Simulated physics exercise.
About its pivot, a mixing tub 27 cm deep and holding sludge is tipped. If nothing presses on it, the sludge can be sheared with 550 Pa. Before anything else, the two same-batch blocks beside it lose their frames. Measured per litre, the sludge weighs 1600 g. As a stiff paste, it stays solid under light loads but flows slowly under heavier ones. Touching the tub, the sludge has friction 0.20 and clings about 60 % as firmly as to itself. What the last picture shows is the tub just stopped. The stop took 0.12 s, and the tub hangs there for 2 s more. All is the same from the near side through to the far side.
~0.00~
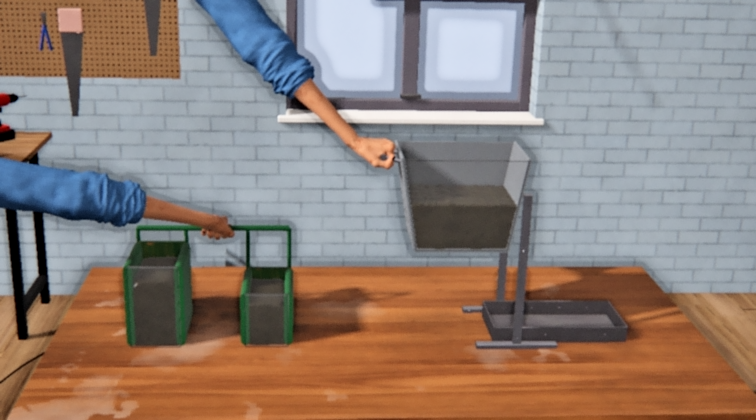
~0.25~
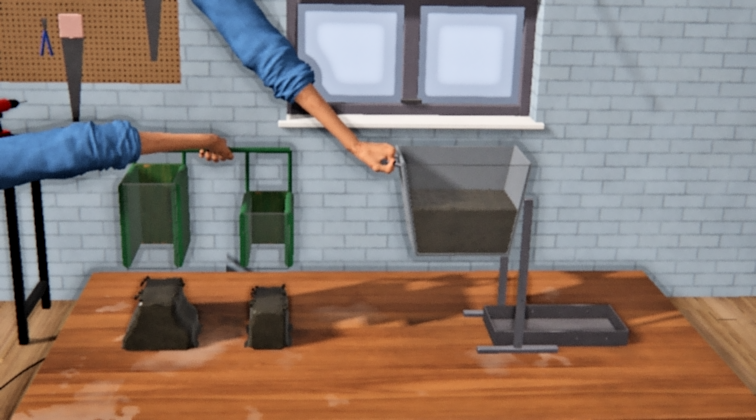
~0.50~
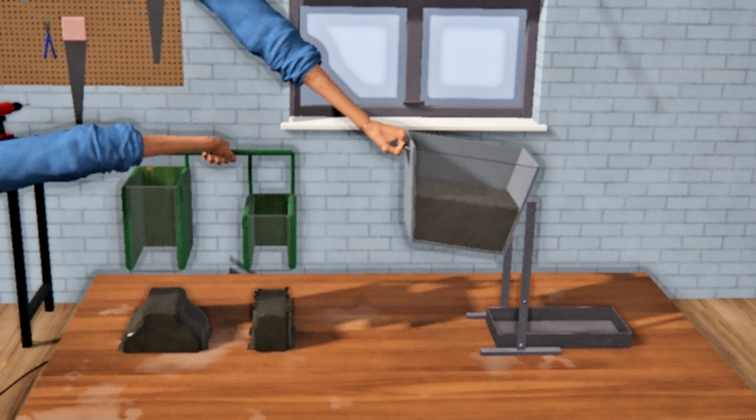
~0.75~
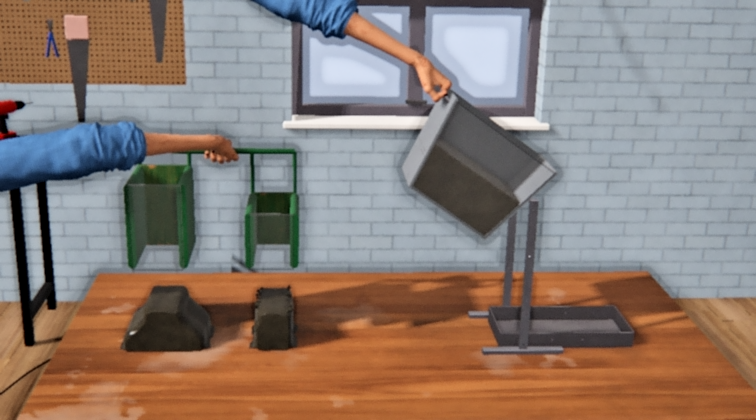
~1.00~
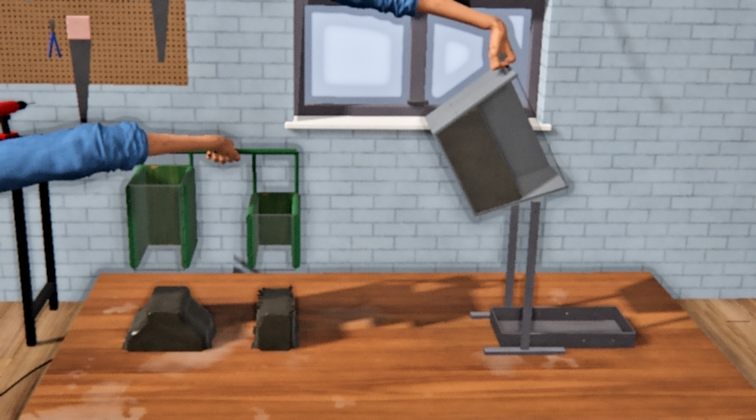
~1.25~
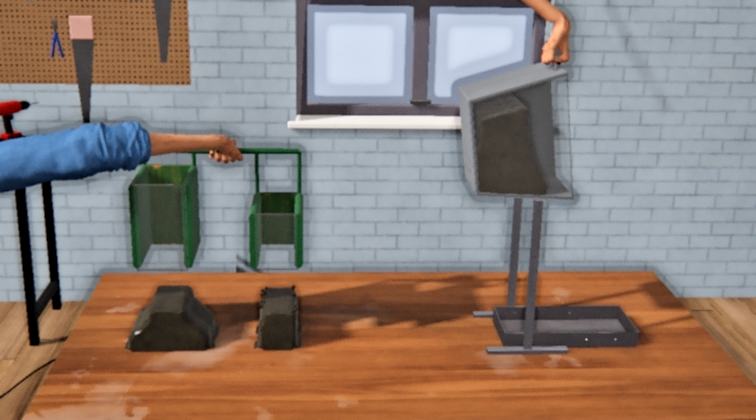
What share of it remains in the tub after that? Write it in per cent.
65 %.
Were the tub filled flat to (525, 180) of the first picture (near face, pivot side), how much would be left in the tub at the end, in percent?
About 40 per cent.
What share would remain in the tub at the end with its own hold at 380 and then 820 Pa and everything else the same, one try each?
First try roughly 55 per cent, second try roughly 100 per cent.
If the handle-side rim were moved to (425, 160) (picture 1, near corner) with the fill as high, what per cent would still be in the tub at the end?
The tub would end up holding some 95 % of it.
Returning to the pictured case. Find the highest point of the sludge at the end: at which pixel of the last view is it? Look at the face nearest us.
(497, 159).
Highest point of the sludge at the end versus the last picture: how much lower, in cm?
Roughly 14 cm.
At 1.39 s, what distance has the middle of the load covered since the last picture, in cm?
I'd estimate roughly 6 centimetres.
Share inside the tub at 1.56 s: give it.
About 80 %.
After 1.39 s, the tub is at 83 degrees and holds 99 %.
After 1.56 s, the tub is at 83 degrees and holds 82 %.
After 1.73 s, the tub is at 83 degrees and holds 68 %.
After 1.90 s, the tub is at 83 degrees and holds 65 %.
After 3.25 s, the tub is at 83 degrees and holds 65 %.
